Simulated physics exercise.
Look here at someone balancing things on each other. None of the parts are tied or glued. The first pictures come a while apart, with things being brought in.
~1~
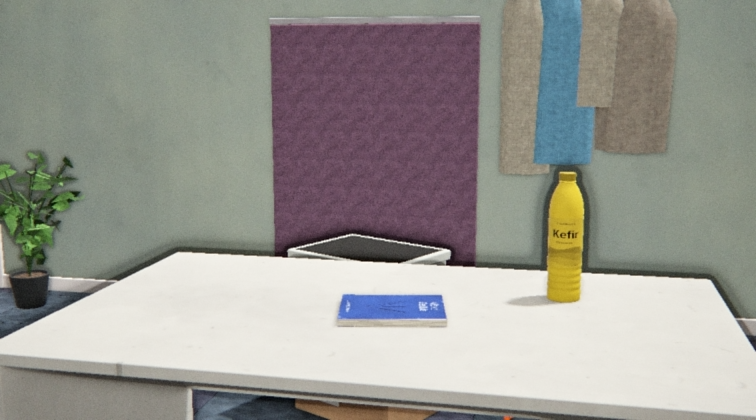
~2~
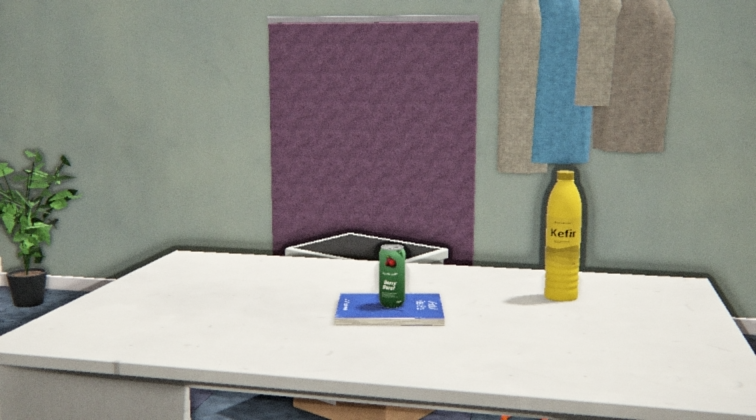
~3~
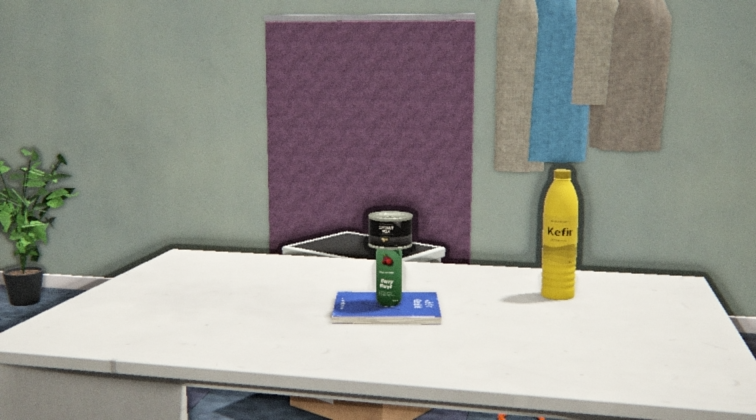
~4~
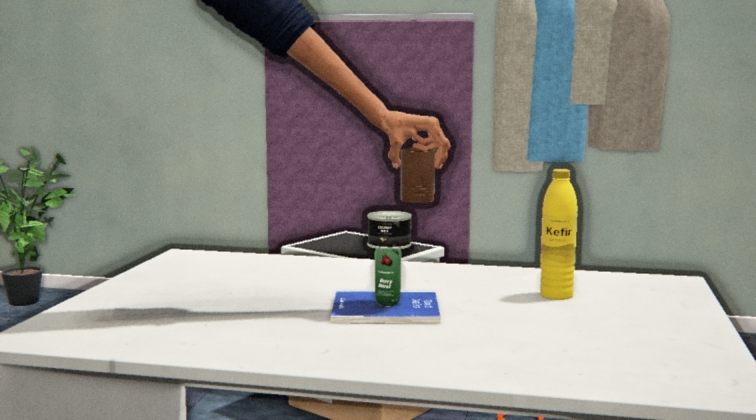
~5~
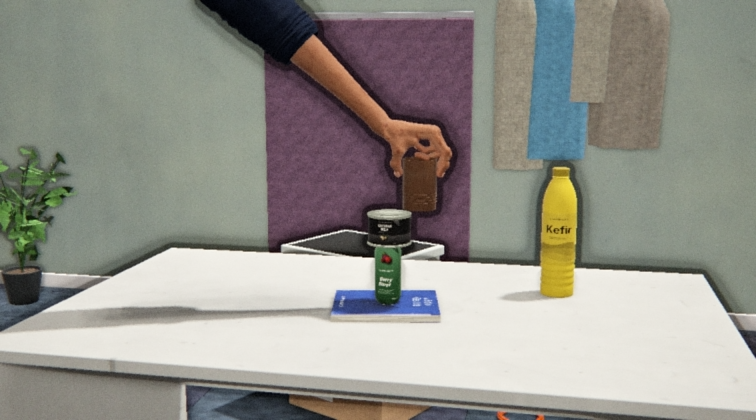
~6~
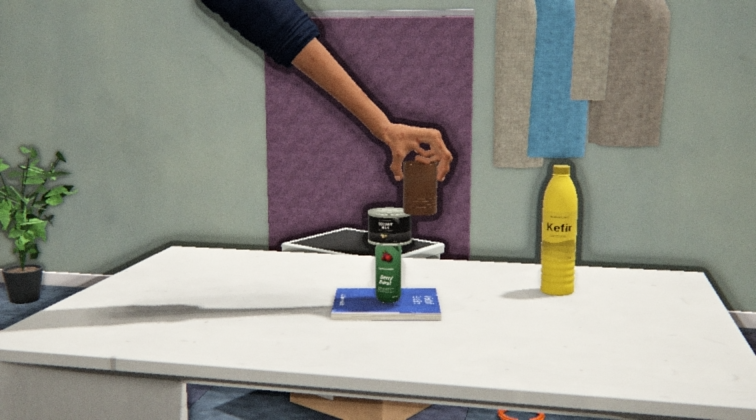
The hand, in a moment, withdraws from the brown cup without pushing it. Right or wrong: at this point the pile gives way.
Right, it gives way.
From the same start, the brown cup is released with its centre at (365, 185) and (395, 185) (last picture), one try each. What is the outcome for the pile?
In the first case it comes apart; in the second case it holds.
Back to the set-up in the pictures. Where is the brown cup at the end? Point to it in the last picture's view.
Near (475, 293).
Then, 0.30 s past the last view, brown cup now fallen.
Then, 0.40 s past the last view, things are still on the move.
Then, 0.50 s past the last view, as before.
Then, 1.50 s past the last view, nothing new.
Finally, fallen, brown cup; the other 4 still in place. Final places as the last picture's camera would see them, brown cup near (475, 293). The pile gives way.
